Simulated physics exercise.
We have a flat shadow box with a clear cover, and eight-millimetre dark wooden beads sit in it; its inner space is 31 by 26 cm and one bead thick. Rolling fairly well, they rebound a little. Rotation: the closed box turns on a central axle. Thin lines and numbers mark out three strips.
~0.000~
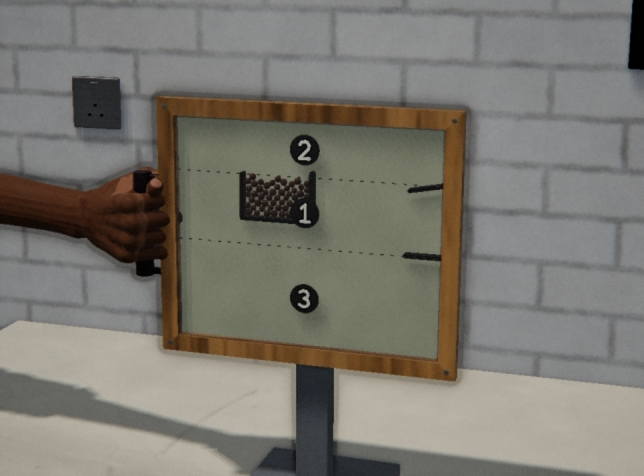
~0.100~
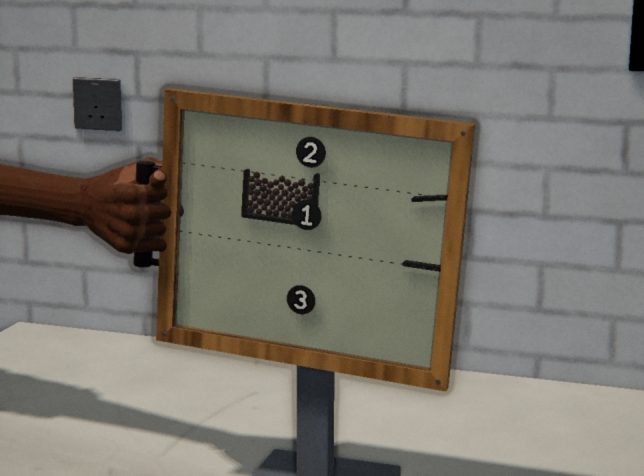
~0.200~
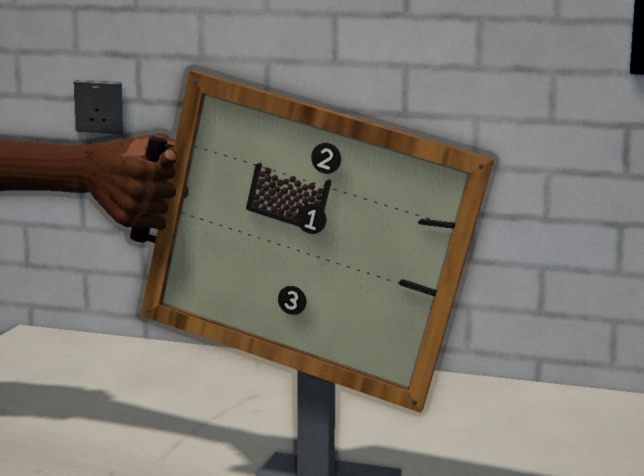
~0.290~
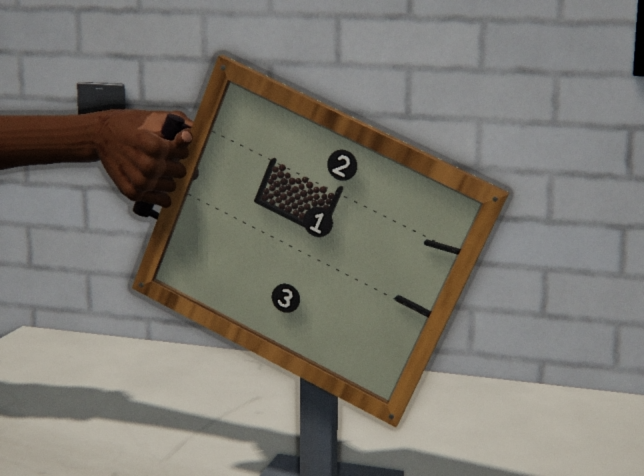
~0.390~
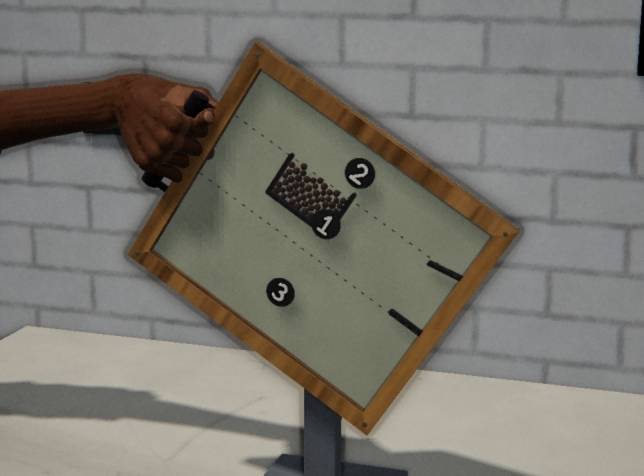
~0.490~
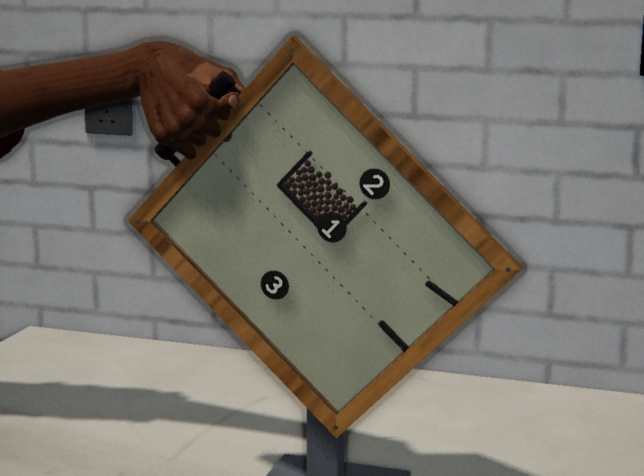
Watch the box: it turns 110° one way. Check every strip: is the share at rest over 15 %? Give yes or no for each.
No. 1: No, 2: Yes, 3: No.
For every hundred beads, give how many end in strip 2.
I'd put it at close to 100 in a hundred.
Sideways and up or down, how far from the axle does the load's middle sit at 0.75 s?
Roughly 3 centimetres to the right and 4 centimetres above.
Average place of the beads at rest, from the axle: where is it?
About 5 cm right and 16 cm below.
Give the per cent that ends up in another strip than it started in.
Moved share: About 100 per cent.
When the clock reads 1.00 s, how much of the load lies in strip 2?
Share: Close to 30 percent.
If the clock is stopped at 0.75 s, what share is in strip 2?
That comes to some 10 percent of the load.
After 0.75 s, it stands 69° clockwise; the beads' middle is 3 cm right of and 4 cm above the centre; no. 1, 90 %, no. 2, 10 %.
After 1.00 s, it stands 95° clockwise; the beads' middle is 6 cm right of and level with the centre; no. 1, 70 %, no. 2, 30 %.
After 1.22 s, it stands 110° clockwise; the beads' middle is 6 cm right of and 9 cm below the centre; no. 1, 30 %, no. 2, 70 %.
At rest by 2.1 s, it stands 110° clockwise; no. 1, 0 %, no. 2, 100 %, no. 3, 0 %.
